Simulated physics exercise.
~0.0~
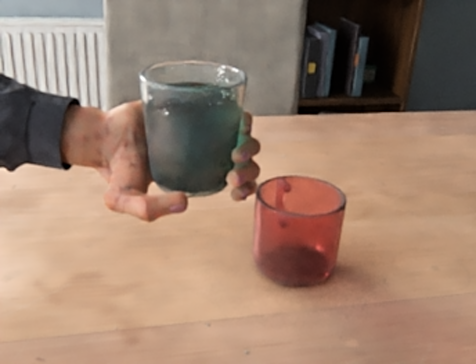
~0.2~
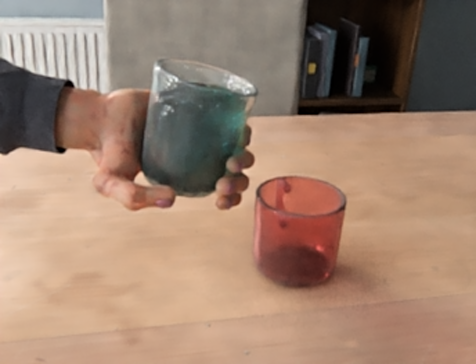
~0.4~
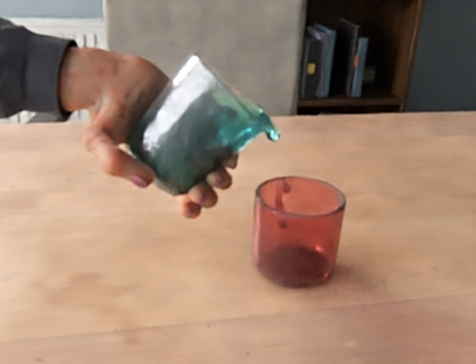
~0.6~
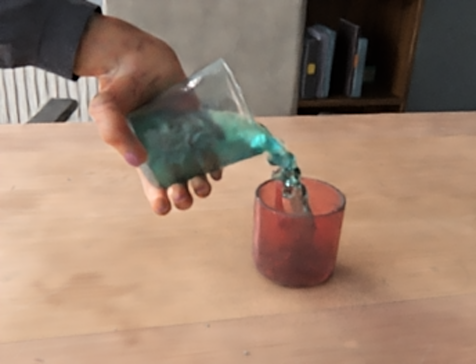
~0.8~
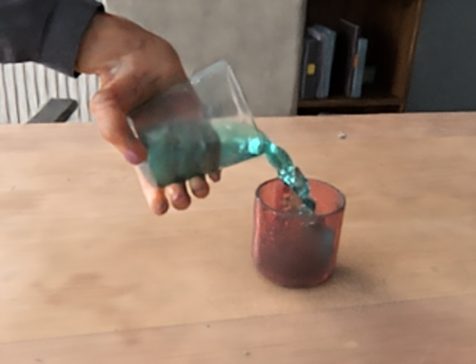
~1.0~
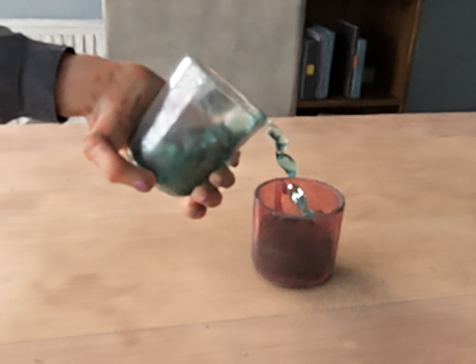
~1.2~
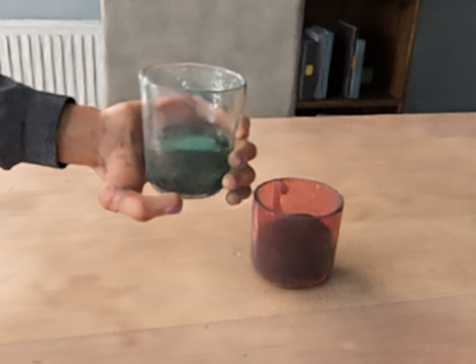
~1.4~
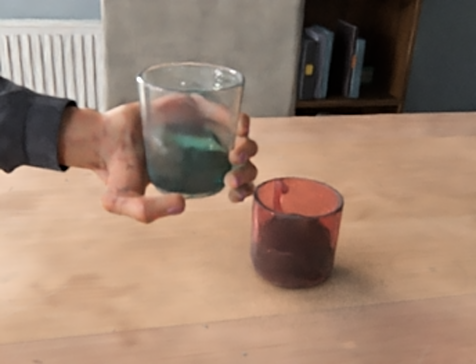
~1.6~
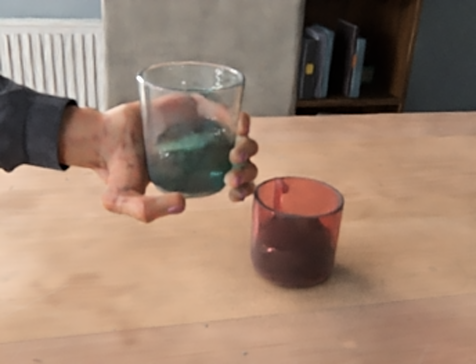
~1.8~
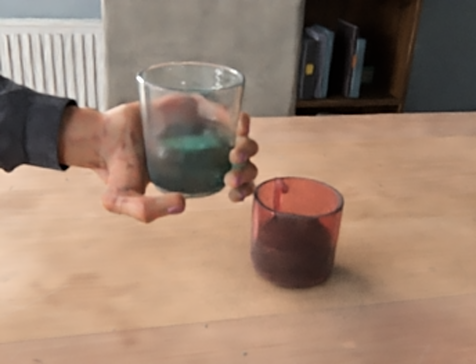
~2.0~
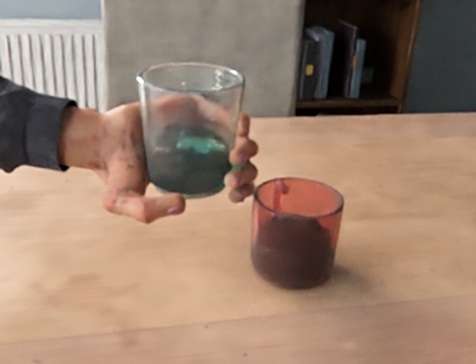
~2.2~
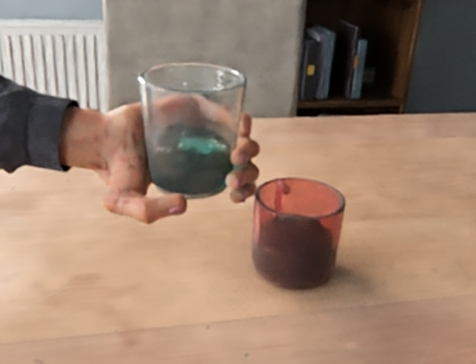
A hand tilting a clear glass of teal liquid rightward, pouring some into a red glass, then righting it still partly full.
